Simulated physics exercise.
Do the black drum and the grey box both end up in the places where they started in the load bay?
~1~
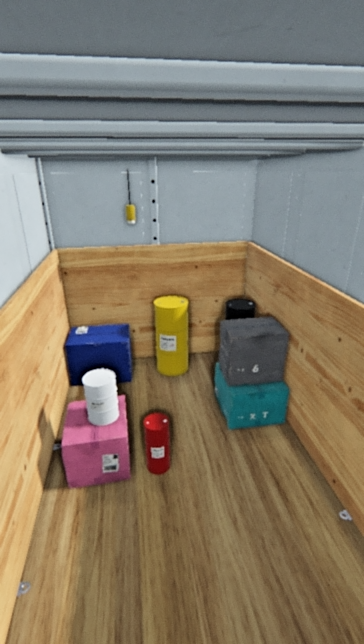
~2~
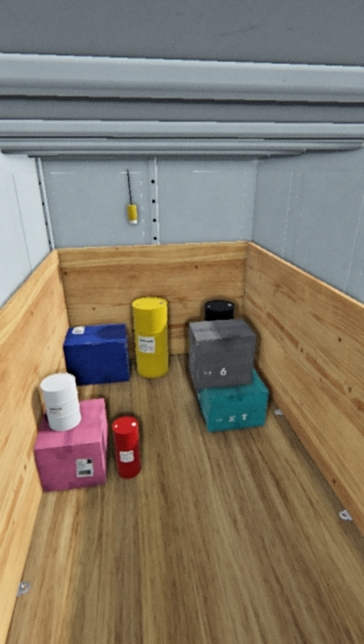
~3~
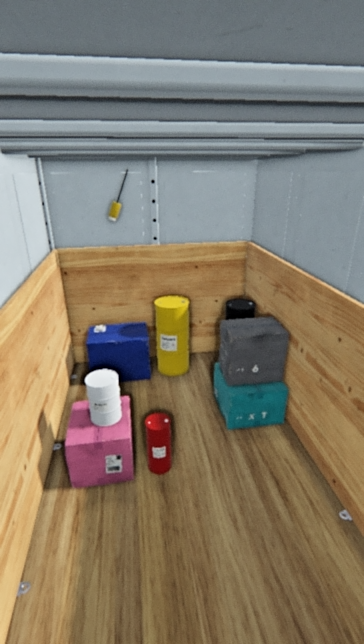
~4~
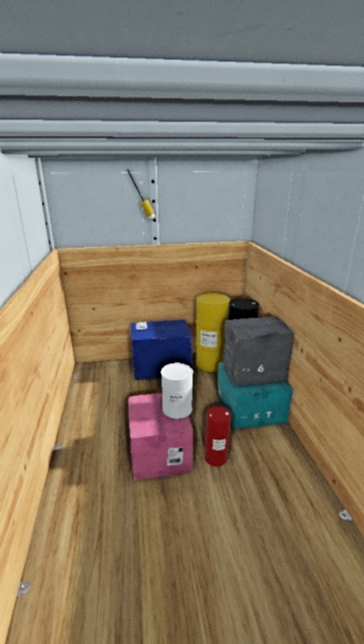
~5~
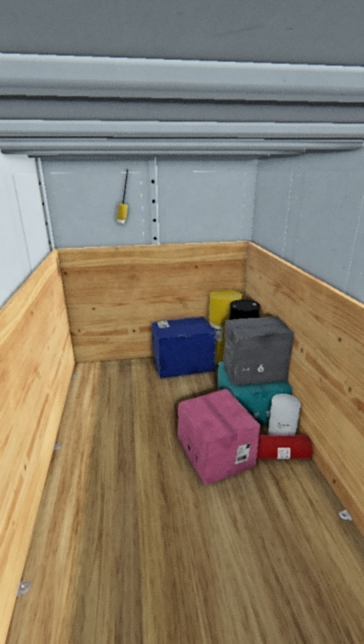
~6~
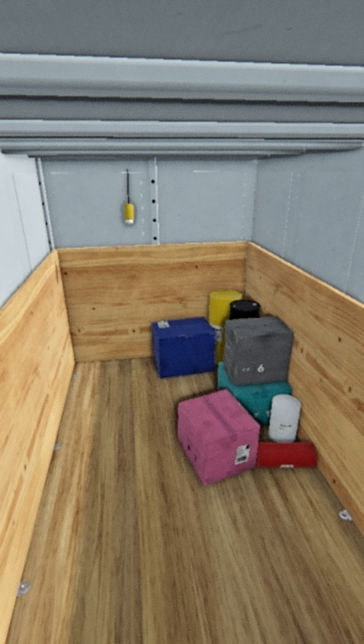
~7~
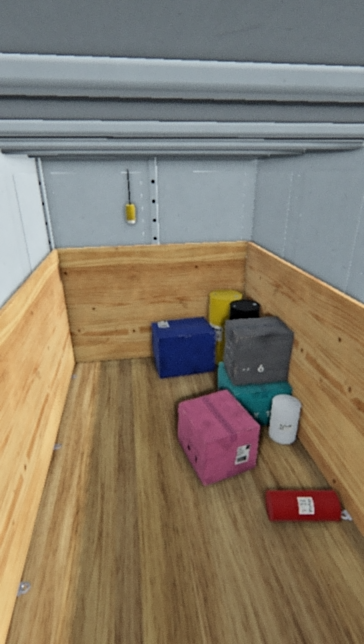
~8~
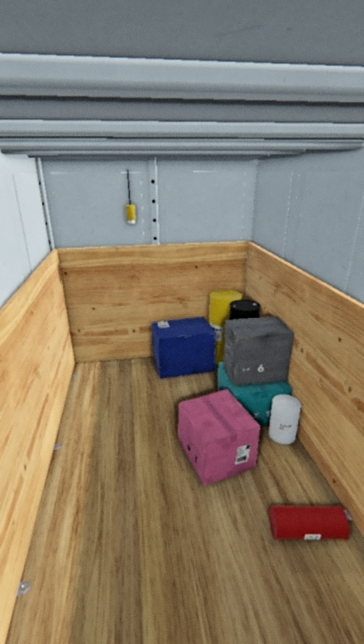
Yes, both finish about where they began. They slip a little to the left early on, come back, and the grey box is still resting on the turquoise box with the black drum behind it.
